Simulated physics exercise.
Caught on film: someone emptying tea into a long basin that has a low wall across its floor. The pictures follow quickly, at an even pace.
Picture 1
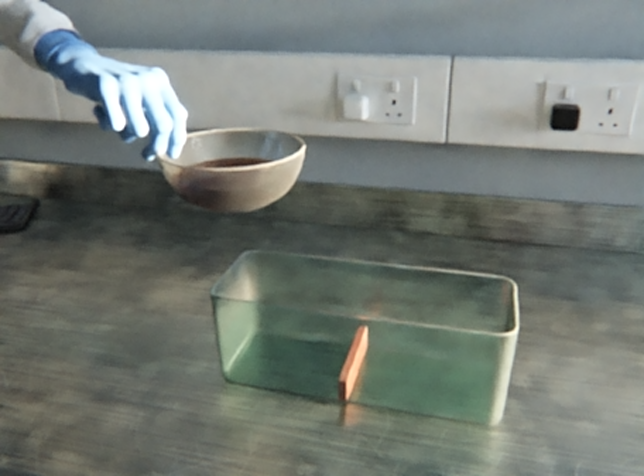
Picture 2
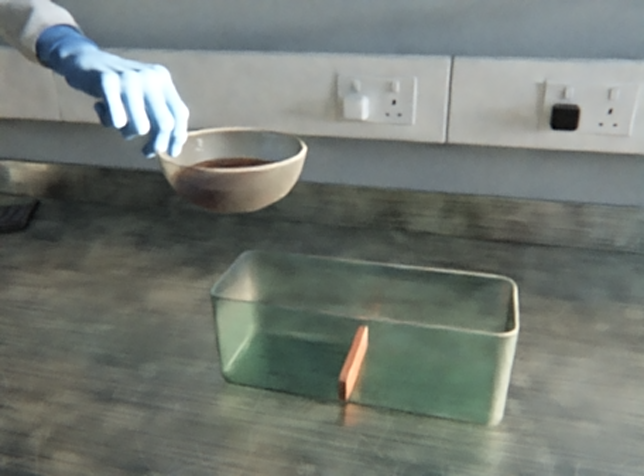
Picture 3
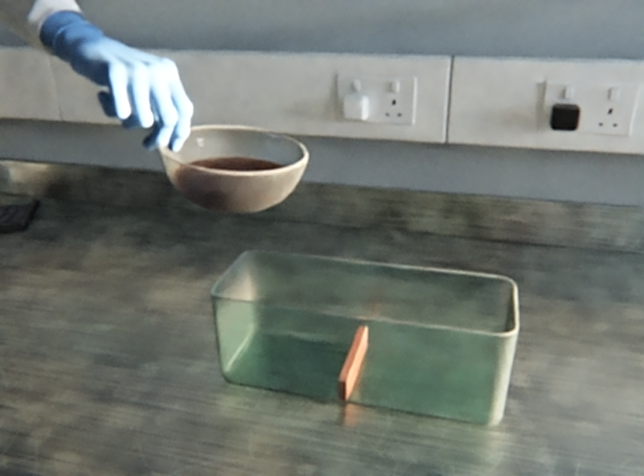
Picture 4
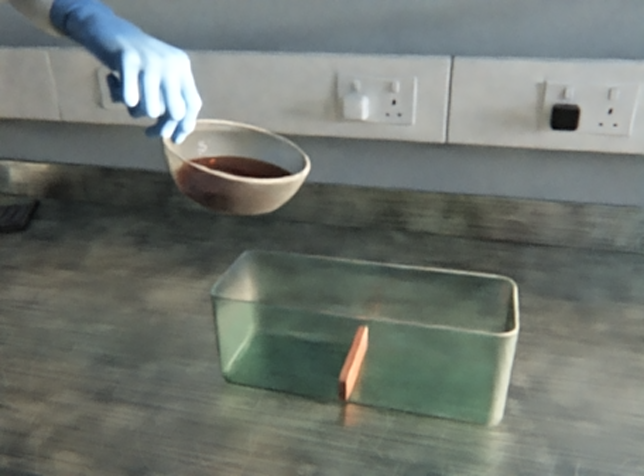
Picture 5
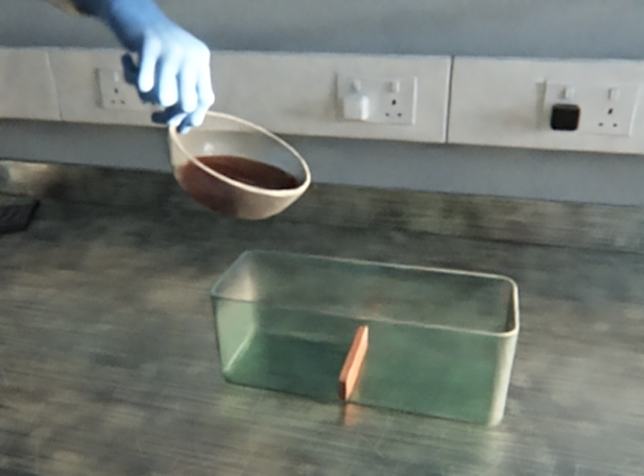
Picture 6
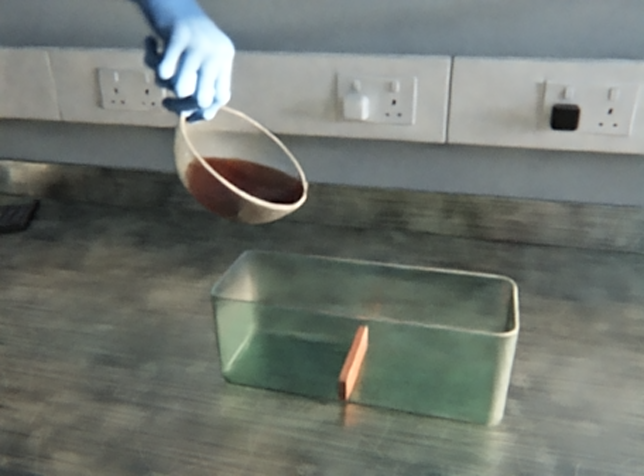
On a dark worktop, a blue-gloved hand tilting a bowl of reddish-brown tea rightward above a clear basin with a low wall.
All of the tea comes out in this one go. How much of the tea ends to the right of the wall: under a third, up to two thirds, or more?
In the end not even a third is right of the wall.
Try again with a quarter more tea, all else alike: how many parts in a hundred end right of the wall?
Some 25 per cent.
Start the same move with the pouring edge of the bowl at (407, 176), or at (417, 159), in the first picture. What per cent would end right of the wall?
In turn 80 and 75 in a hundred.
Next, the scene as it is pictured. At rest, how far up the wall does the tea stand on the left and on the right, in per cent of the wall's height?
Some 50 per cent left and 10 right.
A moment on, the bowl is tipped right over and 0 per cent is still to pour, 84 is left of the wall and 0 right of it.
Next, the bowl is tipped right over and 1 per cent is still to pour, 79 is left of the wall and 12 right of it.
Then the bowl is tipped right over and 1 per cent is still to pour, 74 is left of the wall and 18 right of it.
Later the bowl is tipped right over and 0 per cent is still to pour, 75 is left of the wall and 19 right of it.
Finally, 75 per cent lies left of the wall, 19 right of it and 6 outside.
